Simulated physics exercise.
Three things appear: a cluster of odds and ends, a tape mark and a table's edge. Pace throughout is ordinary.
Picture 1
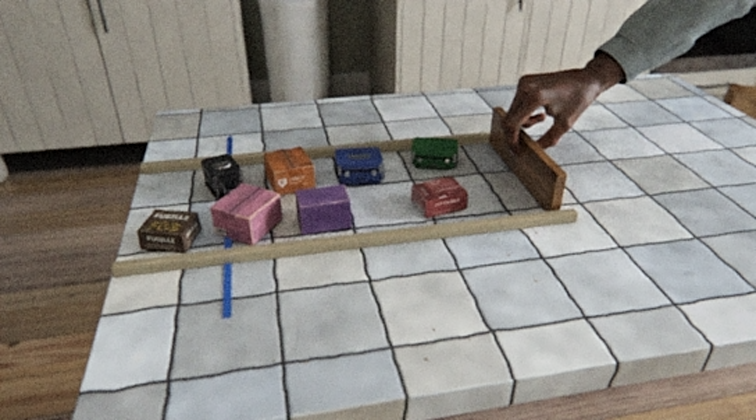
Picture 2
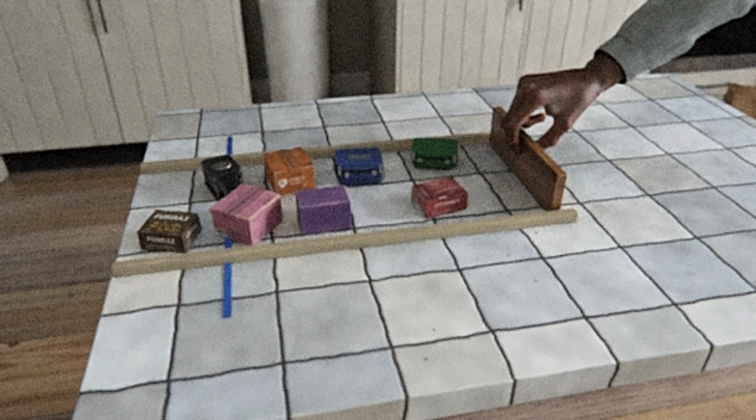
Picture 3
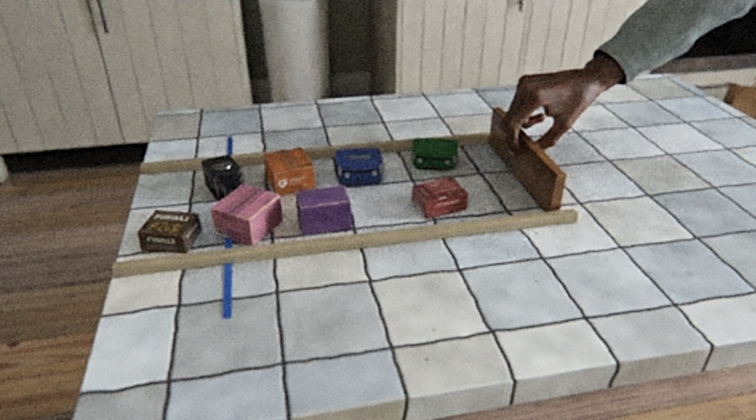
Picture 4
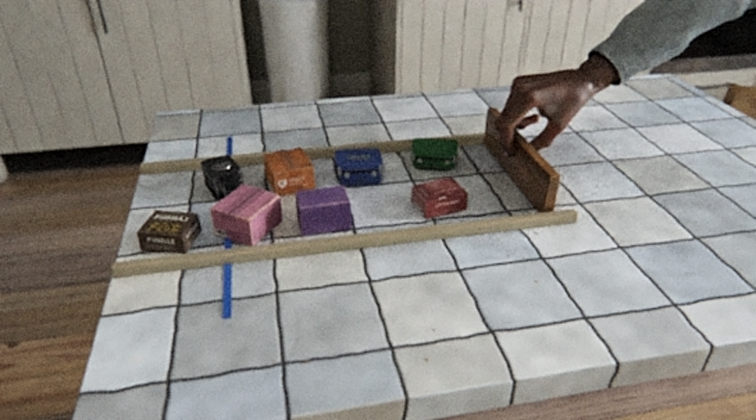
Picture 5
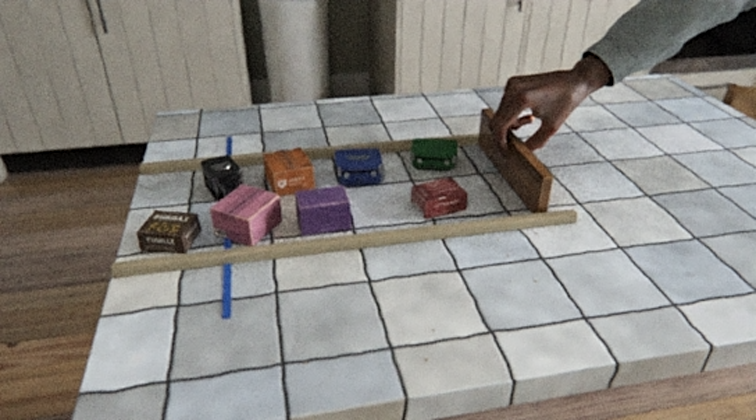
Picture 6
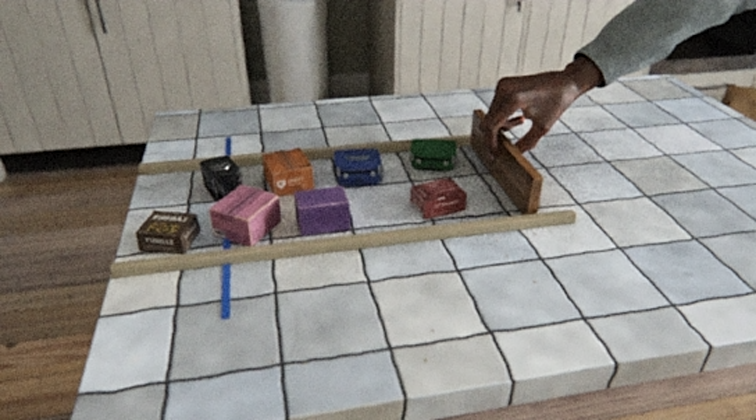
On a tiled tabletop, small colourful boxes sat between two wooden rails near a strip of blue tape, and a hand slid a wooden board slightly left towards them while the boxes barely moved.
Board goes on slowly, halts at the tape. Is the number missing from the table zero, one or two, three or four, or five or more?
Most likely the drop count will come to three or four.
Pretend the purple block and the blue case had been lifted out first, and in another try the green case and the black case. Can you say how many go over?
The counts: 2 and 2.
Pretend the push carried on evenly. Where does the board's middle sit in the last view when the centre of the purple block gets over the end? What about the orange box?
The middle is at (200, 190) when it's the purple block, and at (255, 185) when it's the orange box.
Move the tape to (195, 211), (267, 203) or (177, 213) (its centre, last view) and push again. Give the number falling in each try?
Down on the floor: 6, 2 and 6.
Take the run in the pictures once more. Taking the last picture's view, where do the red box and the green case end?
Red box at about (201, 222), green case at about (203, 181).
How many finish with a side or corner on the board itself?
At rest, 2 are in contact.
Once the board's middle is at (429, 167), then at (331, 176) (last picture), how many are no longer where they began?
By then 3, and 8.
A little later, none off yet; brown box at rest near (169, 232); black case at rest near (221, 178); pink box at rest near (246, 215).
Next, none off yet; brown box moving near (164, 232); black case shifted about its own width near (189, 180); pink box shifted a little near (220, 219).
Later still, none off yet; brown box on its side near (95, 276); black case tilted well over near (109, 200); pink box shifted well along near (144, 227).
When it is over, the number that fall off is three or four; down, orange box, pink box, black case and brown box.
